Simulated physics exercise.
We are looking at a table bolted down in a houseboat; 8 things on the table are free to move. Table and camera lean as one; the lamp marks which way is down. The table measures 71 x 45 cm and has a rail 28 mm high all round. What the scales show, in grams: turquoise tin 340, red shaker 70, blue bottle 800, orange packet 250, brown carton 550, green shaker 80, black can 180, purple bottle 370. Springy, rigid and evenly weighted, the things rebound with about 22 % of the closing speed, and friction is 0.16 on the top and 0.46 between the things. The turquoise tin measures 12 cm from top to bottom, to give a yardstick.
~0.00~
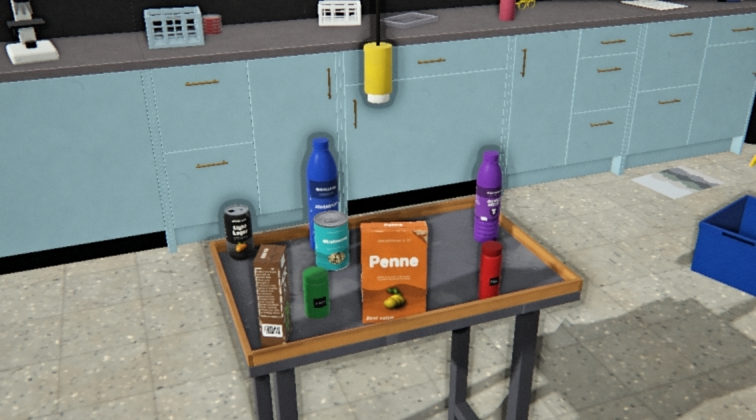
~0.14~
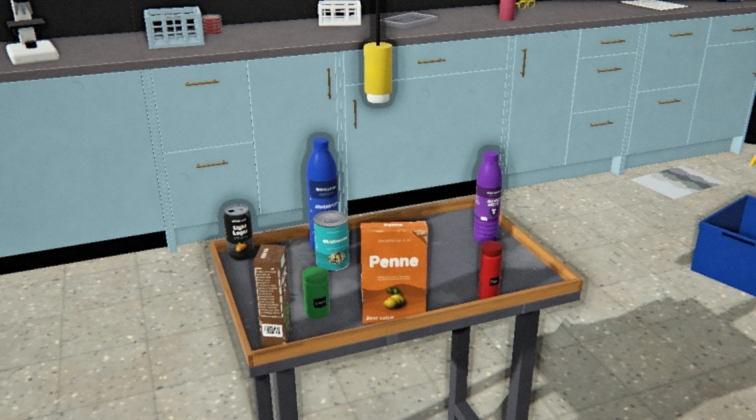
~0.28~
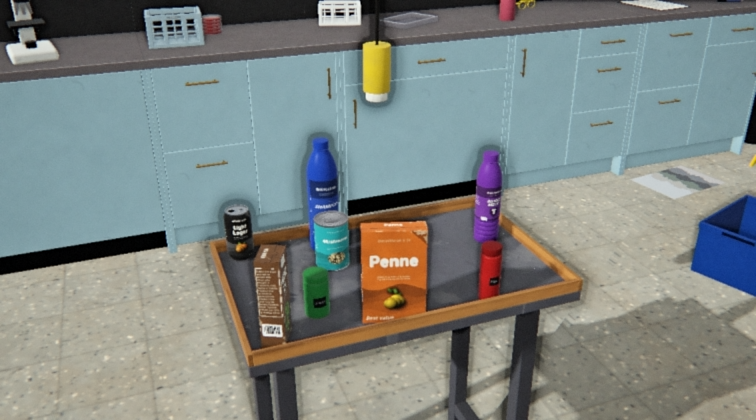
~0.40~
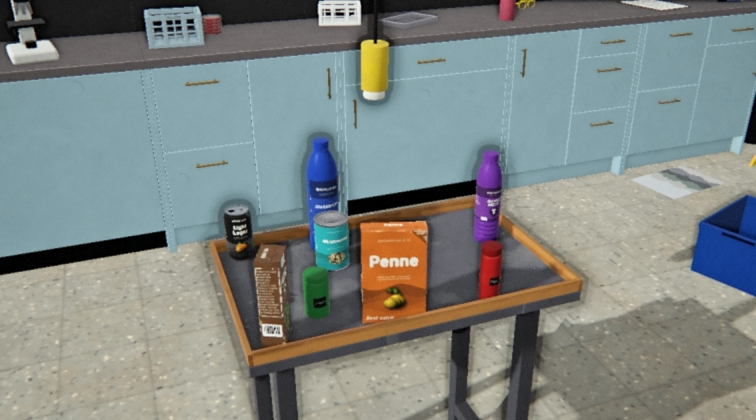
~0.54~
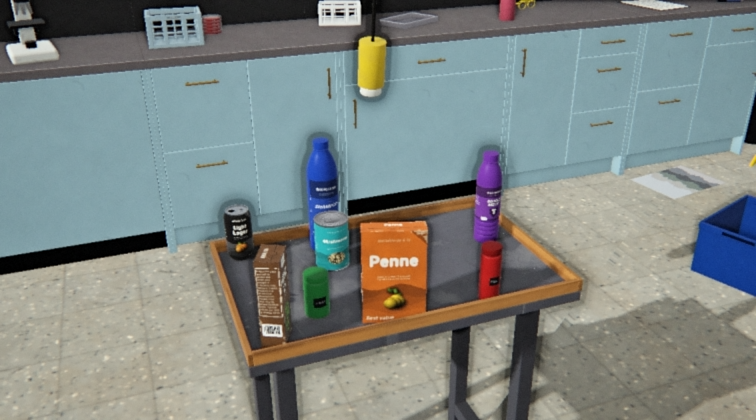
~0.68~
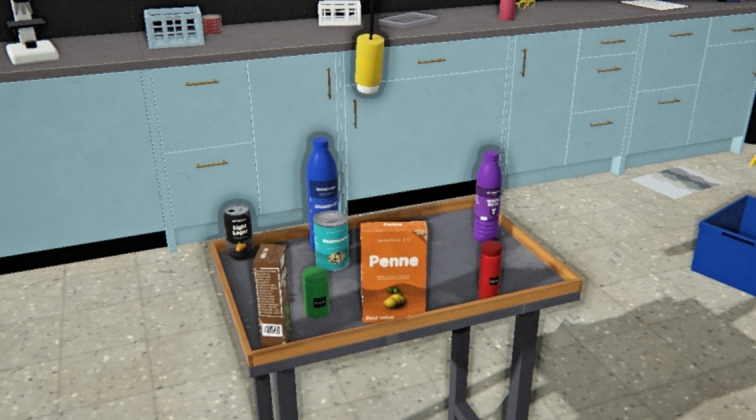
A table holding groceries and bottles stays still while the hanging yellow lamp swings slightly left.
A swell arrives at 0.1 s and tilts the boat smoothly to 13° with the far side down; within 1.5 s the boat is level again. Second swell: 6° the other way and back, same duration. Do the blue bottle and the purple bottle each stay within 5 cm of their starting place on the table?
The blue bottle stays within it; the purple bottle goes beyond it.
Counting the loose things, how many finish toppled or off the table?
I make it 0.
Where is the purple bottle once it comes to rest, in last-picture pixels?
It winds up close to (466, 178).
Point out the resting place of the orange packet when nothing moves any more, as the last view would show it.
It finishes around (372, 245).
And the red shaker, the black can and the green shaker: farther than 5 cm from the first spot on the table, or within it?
First, the red shaker is moved away; second, the black can stays in its position; third, the green shaker is moved away.
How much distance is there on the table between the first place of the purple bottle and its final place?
Displacement: Approx. 12 cm.
By 0.88 s, heel 13°, far side down; purple bottle 2 cm from its spot near (485, 194); blue bottle 2 cm from its spot near (321, 192); orange packet 2 cm from its spot.
By 1.08 s, heel 10°, far side down; purple bottle 6 cm from its spot near (478, 188); blue bottle 3 cm from its spot near (320, 190); orange packet 6 cm from its spot.
By 1.18 s, heel 8°, far side down; purple bottle 8 cm from its spot near (473, 184); blue bottle 2 cm from its spot near (320, 191); orange packet 8 cm from its spot.
By 1.38 s, heel 3°, far side down; purple bottle 12 cm from its spot near (466, 179); blue bottle 2 cm from its spot near (320, 191); orange packet 12 cm from its spot.
When it is over (3.6 s), not toppled but over 5 cm from the start, red shaker, orange packet, brown carton, green shaker and purple bottle; the other 3 within 5 cm of the start. End places, in pixels of the last picture, blue bottle near (320, 191), purple bottle near (466, 179).
